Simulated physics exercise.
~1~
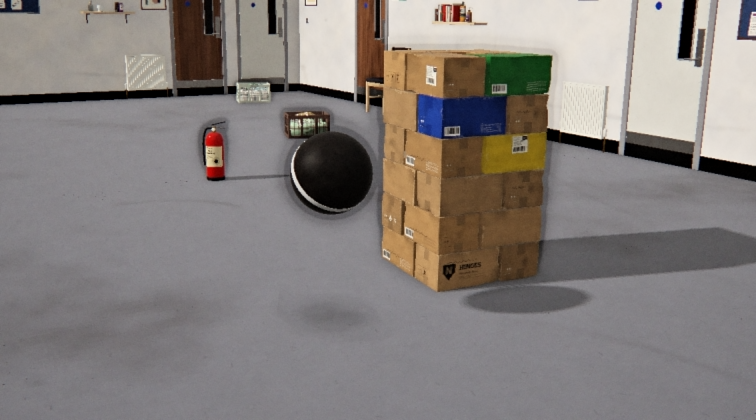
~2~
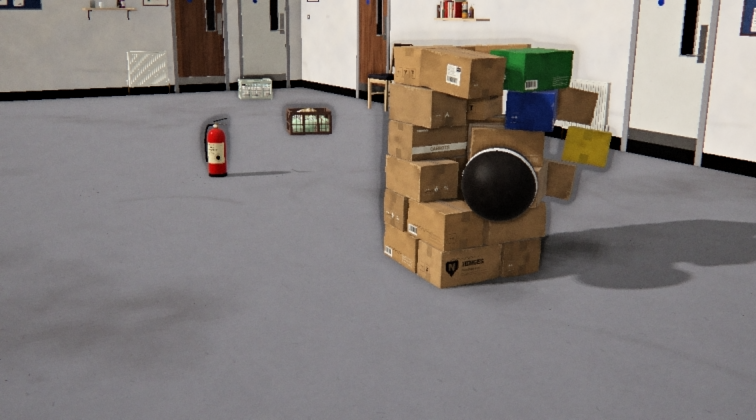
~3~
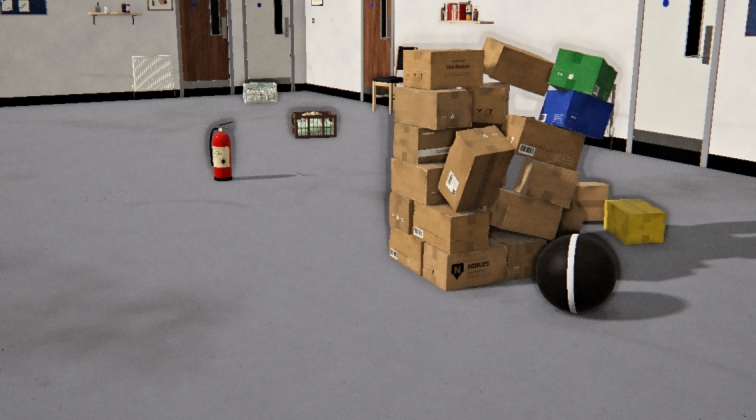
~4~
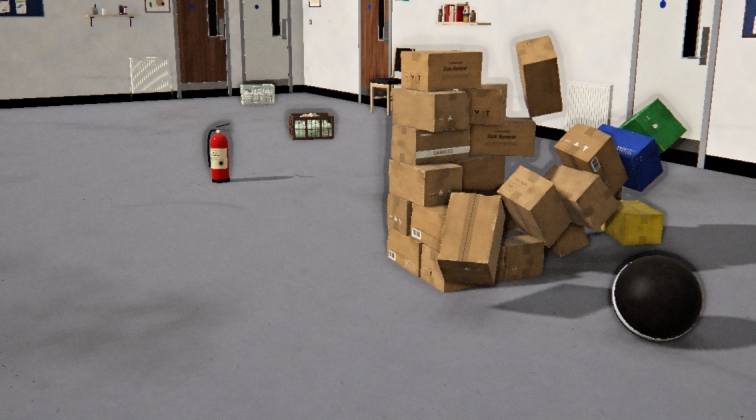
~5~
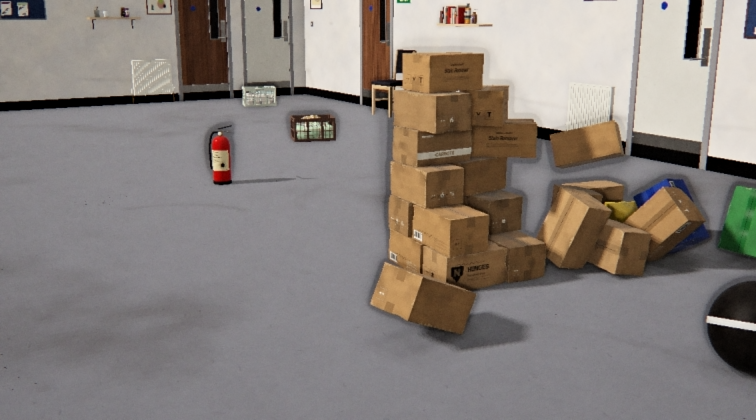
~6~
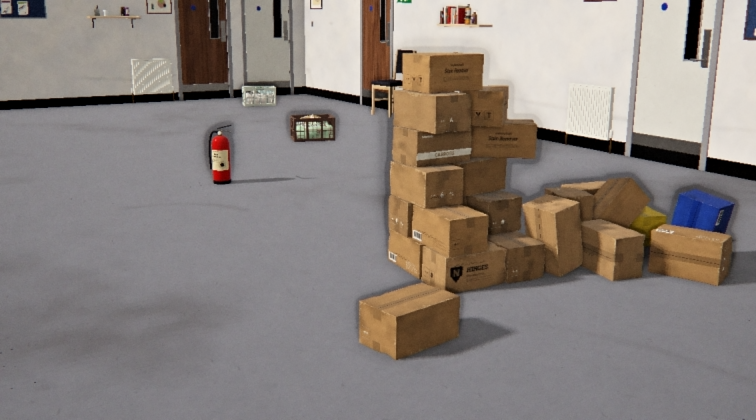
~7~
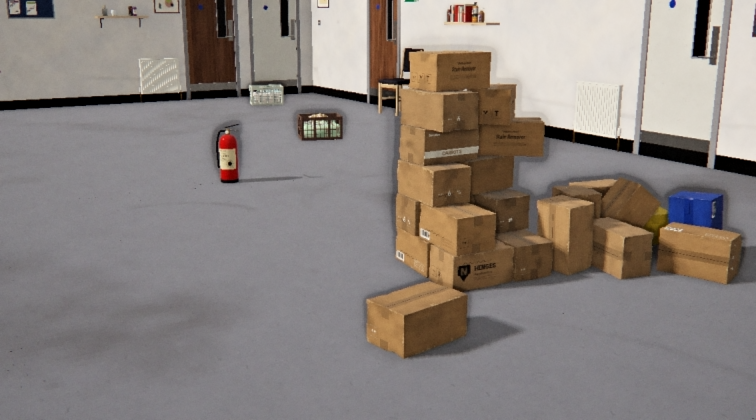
A black ball smashes through a carton tower's right side, leaving boxes scattered around the standing remainder.
